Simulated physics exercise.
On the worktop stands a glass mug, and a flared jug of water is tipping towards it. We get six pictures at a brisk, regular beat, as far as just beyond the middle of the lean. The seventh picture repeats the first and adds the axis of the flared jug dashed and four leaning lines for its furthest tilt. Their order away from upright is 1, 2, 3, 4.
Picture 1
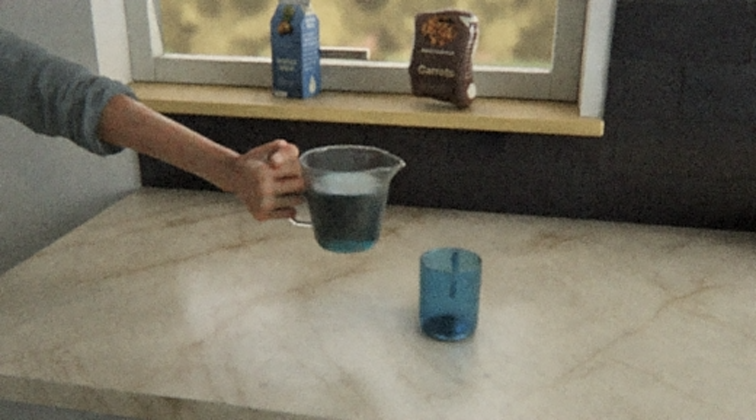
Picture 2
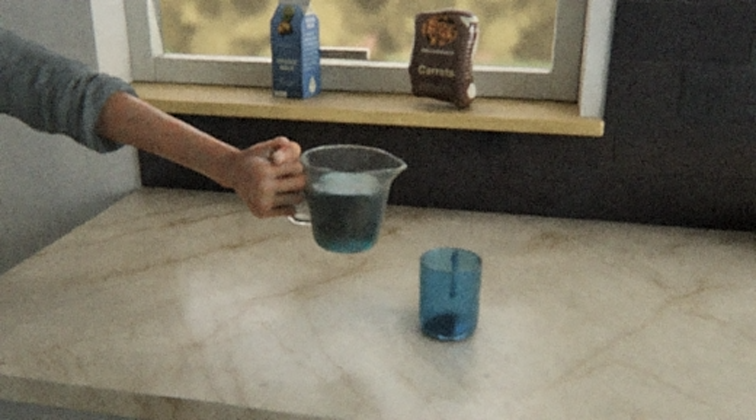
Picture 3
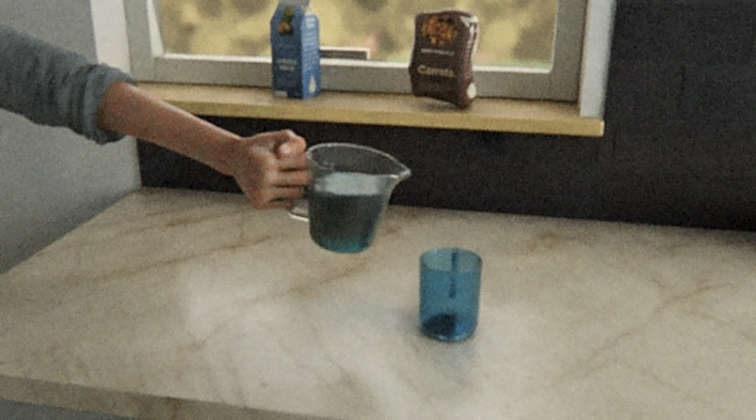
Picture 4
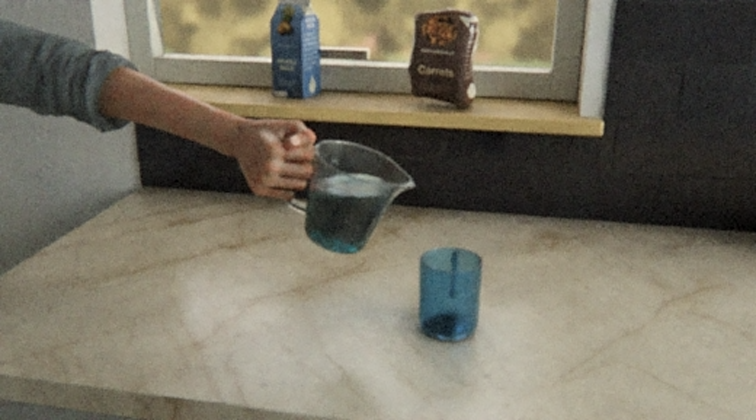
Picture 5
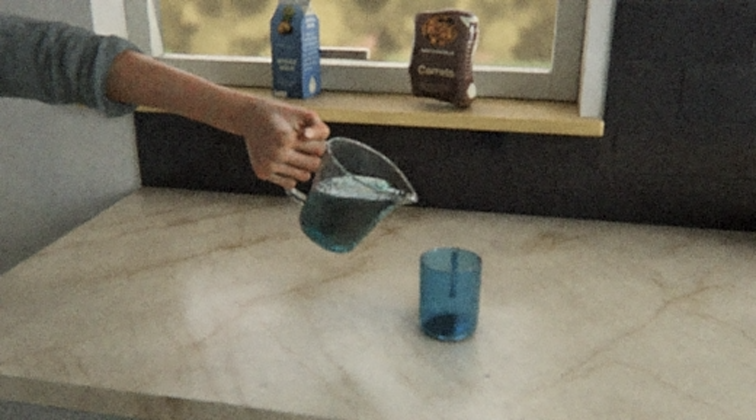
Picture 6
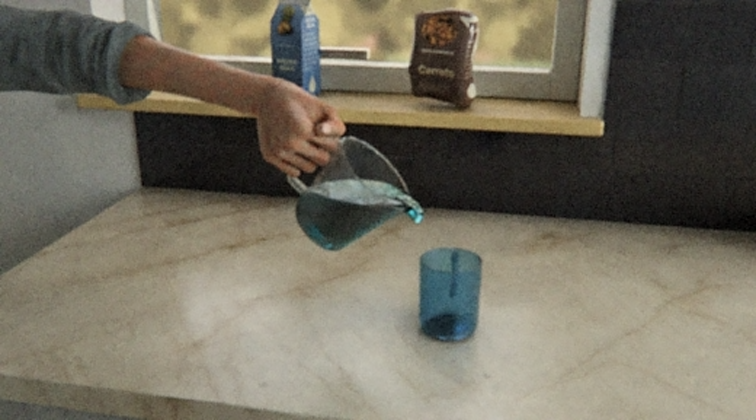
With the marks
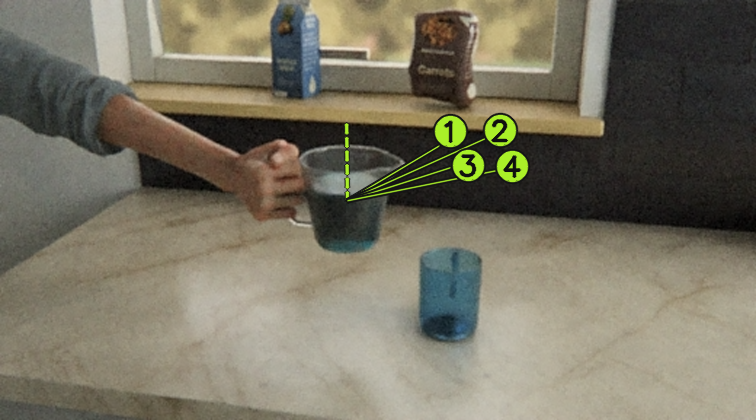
A hand at the end of a grey-sleeved arm reaches in from the left, gripping a clear flared jug of bluish water above a pale marbled worktop, seen from slightly above. A blue glass mug stands to the right, with a blue carton and a brown packet on the windowsill behind. The hand rises and tilts the jug rightward, slowly then further, until water slips over its lip.
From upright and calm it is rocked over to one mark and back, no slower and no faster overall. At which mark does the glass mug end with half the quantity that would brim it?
I would pick tilt 1.
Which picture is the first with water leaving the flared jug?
In picture 6.
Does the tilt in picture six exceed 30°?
Yes, it does.
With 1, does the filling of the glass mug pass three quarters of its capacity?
No.
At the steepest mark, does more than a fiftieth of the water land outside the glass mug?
Yes.
On the marked copy, 1 at (439, 145); 2 at (485, 138); 3 at (450, 167); 4 at (496, 170).
With 1, the glass mug ends with about 49 % of what it can hold.
With 2, the glass mug ends with about 66 % of what it can hold.
With 3, the glass mug ends with about 74 % of what it can hold; 8 % of the water is spilt.
With 4, the glass mug ends with about 65 % of what it can hold; 26 % of the water is spilt.
